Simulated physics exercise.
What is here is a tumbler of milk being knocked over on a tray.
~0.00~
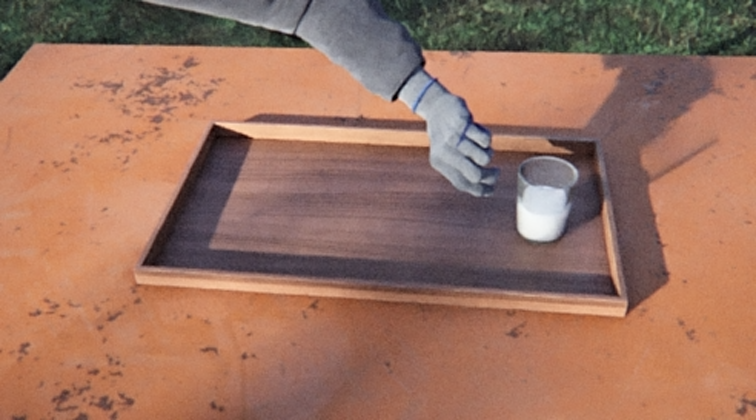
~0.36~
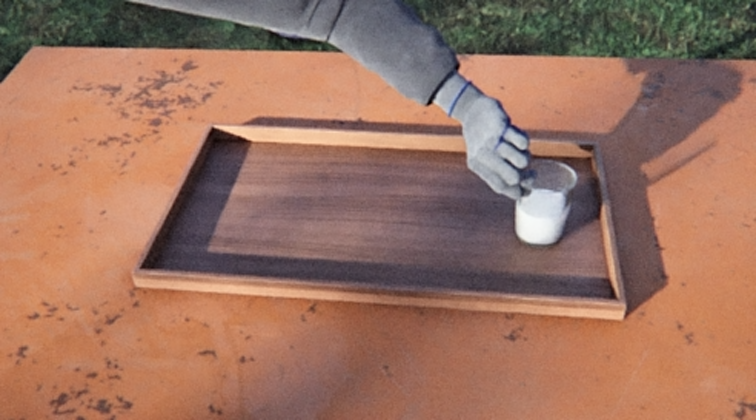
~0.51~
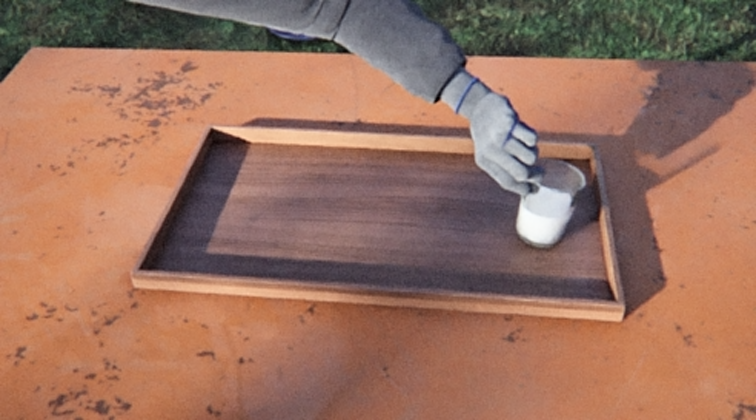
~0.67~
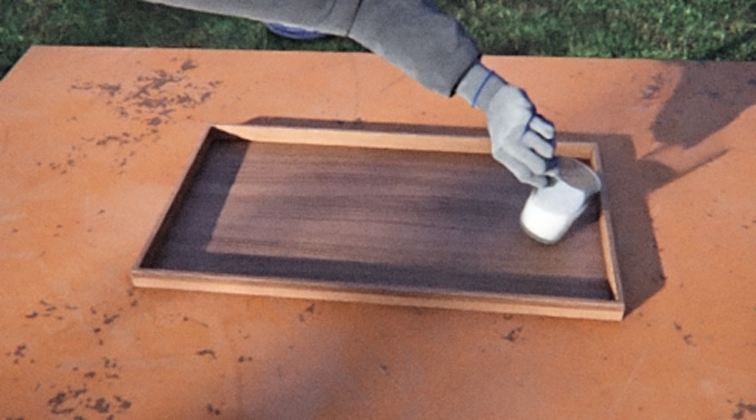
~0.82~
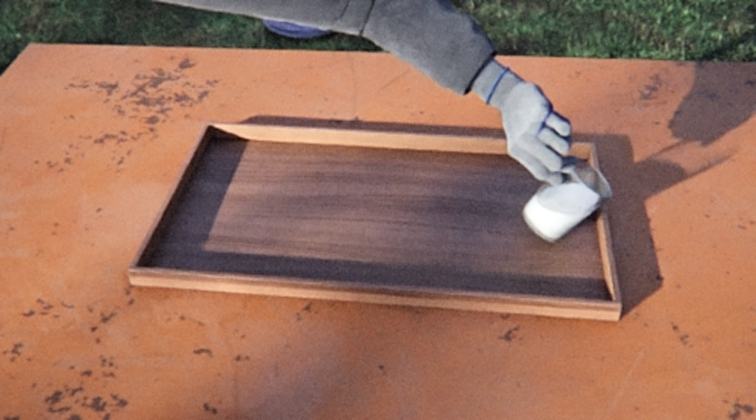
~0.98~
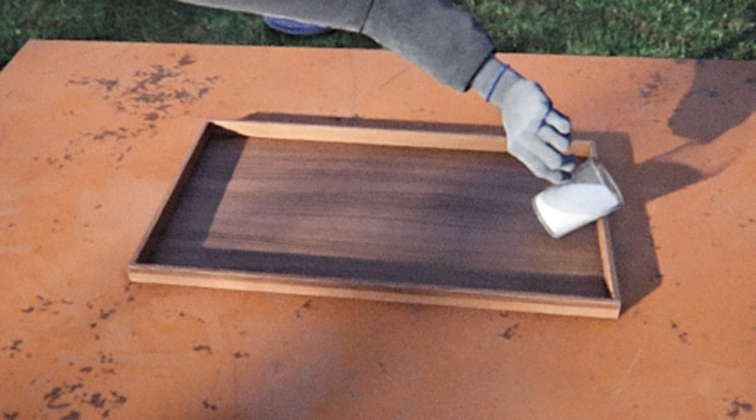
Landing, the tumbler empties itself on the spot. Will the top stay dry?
No, it gets wet as well.
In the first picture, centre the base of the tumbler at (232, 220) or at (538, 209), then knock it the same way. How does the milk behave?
In the first try it stays in the tray; in the second it escapes from the tray.
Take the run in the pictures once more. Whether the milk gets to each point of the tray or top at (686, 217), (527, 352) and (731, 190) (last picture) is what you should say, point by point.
Order as given: Got to, next left alone, last got to.
By 1.5 s, the tumbler lies across the rim; the puddle covers about as much as a plate; the table is getting wet.
By 2.3 s, the puddle covers about as much as a tray; the table is getting wet.
By 3.6 s, the puddle covers about as much as a tray; the table is getting wet.
